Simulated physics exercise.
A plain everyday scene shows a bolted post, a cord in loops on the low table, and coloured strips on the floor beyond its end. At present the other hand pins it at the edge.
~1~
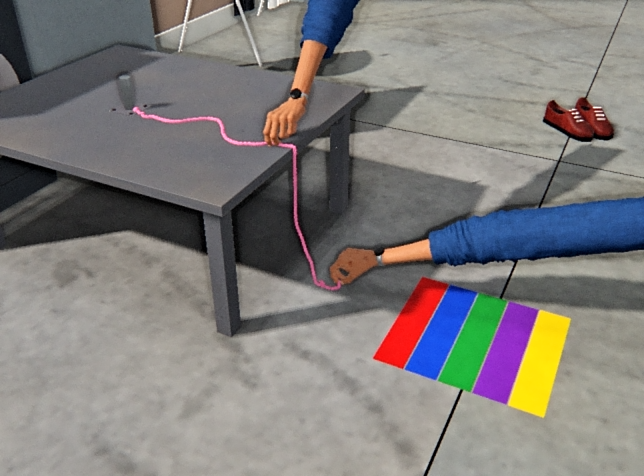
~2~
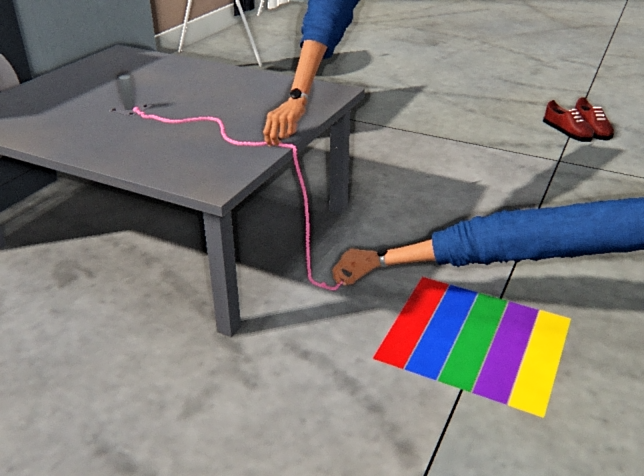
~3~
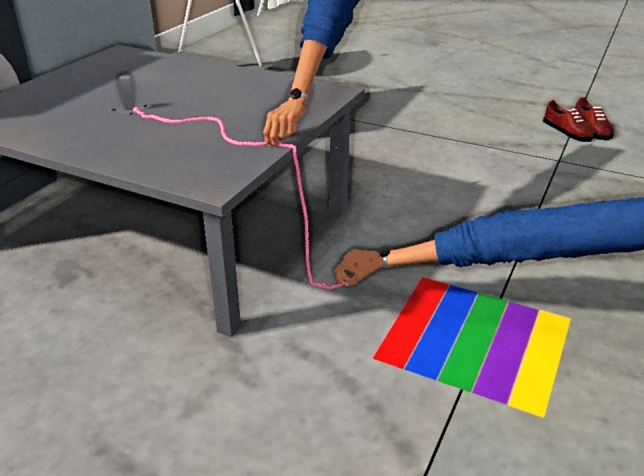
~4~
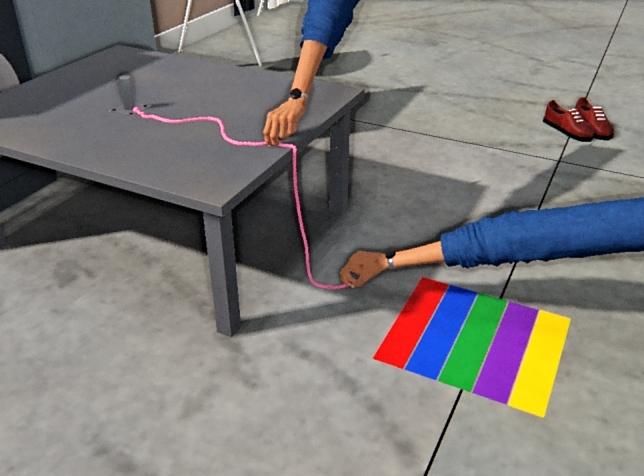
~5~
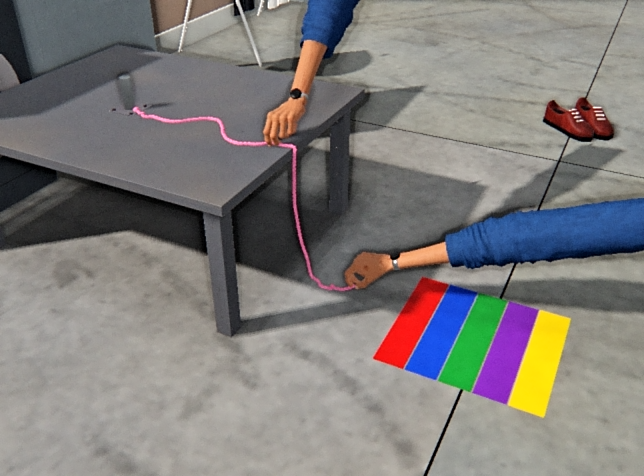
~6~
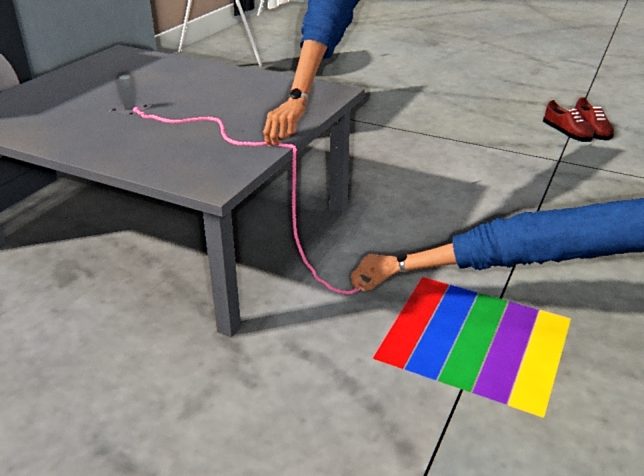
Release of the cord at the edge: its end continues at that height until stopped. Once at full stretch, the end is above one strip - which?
The end stops over the green strip.
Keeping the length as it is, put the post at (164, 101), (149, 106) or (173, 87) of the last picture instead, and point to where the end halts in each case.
Close to (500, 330), (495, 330) and (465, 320) in that order.
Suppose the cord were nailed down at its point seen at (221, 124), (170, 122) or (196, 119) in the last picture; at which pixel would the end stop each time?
Expect roughly (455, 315) for the first, (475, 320) for the second and (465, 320) for the third.
Early on, end near (410, 302); over red.
Midway, end near (453, 315); over blue.
At the end of the slack, end near (479, 323); over green. The end stops over the green strip.
